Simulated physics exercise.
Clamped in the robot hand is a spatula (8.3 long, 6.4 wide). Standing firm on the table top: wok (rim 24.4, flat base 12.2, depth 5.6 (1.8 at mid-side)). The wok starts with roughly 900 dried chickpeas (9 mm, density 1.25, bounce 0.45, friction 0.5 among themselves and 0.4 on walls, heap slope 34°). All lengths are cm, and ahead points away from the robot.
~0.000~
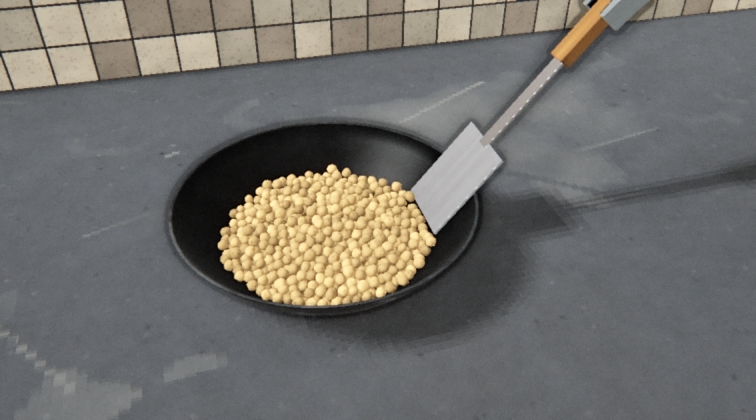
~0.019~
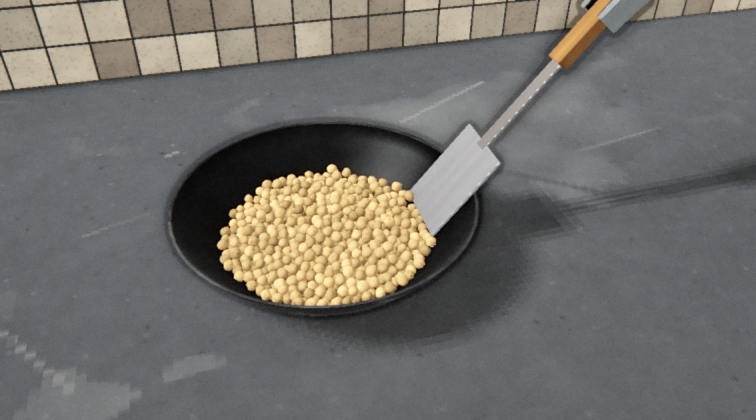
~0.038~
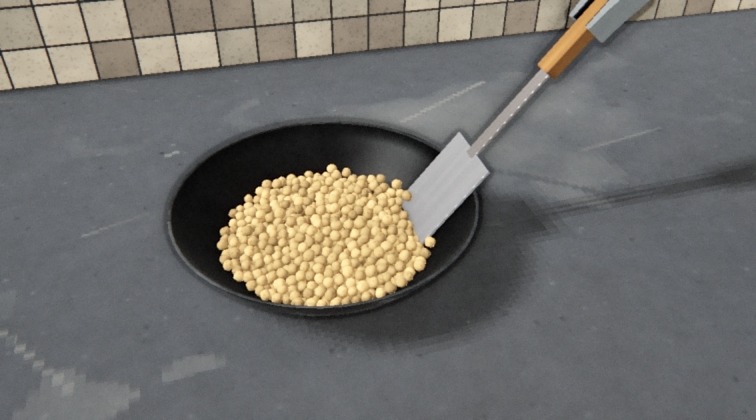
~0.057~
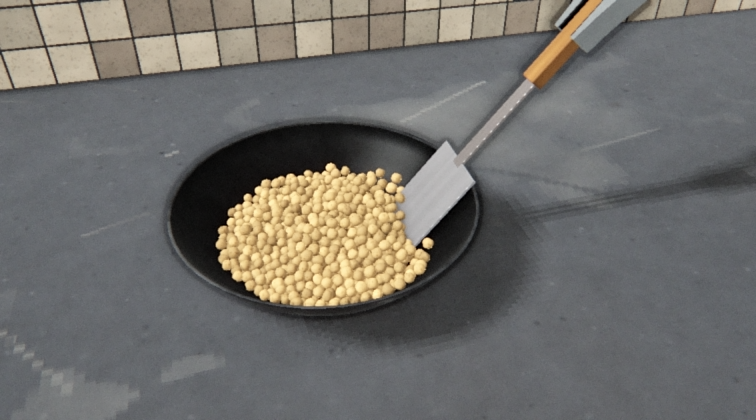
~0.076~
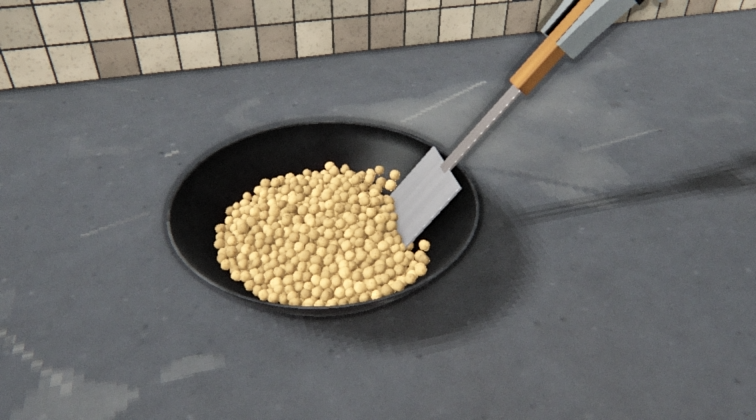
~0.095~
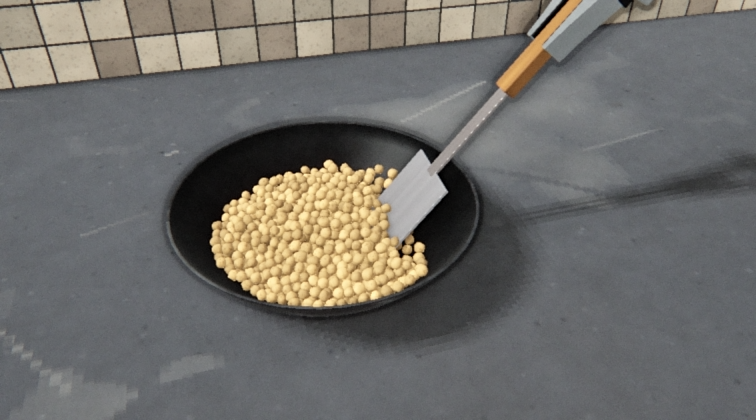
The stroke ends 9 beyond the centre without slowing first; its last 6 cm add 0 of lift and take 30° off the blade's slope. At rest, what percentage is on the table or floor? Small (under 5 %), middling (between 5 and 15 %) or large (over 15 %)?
Answer: Middling; between 5 and 15 % of the dried chickpeas finish on the table or floor.
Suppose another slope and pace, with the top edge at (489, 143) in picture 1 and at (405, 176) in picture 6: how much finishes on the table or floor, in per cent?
Some 20 per cent.
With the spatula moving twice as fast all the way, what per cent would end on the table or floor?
Then about 30 per cent.
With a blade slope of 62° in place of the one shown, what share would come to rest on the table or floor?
Then about 15 per cent.
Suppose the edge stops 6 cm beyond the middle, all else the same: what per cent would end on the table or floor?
In that case some 0 per cent.
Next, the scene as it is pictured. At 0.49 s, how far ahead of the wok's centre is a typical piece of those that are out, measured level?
About 16 cm.
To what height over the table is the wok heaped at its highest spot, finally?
About 7.0 cm.
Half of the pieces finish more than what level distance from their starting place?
About 3 cm.
After 0.17 s, sloping 50°, highest piece 5 above the table; 900 in the wok.
After 0.25 s, sloping 38°, highest piece 6 above the table; 900 in the wok.
After 0.49 s, sloping 20°, highest piece 7 above the table; 809 in the wok, 85 on the table or floor, 6 on the blade or in flight.
After 1.54 s, sloping 20°, highest piece 7 above the table; 807 in the wok, 93 on the table or floor.
At rest, 807 in the wok, 93 on the table or floor. That is 10 % on the table or floor.
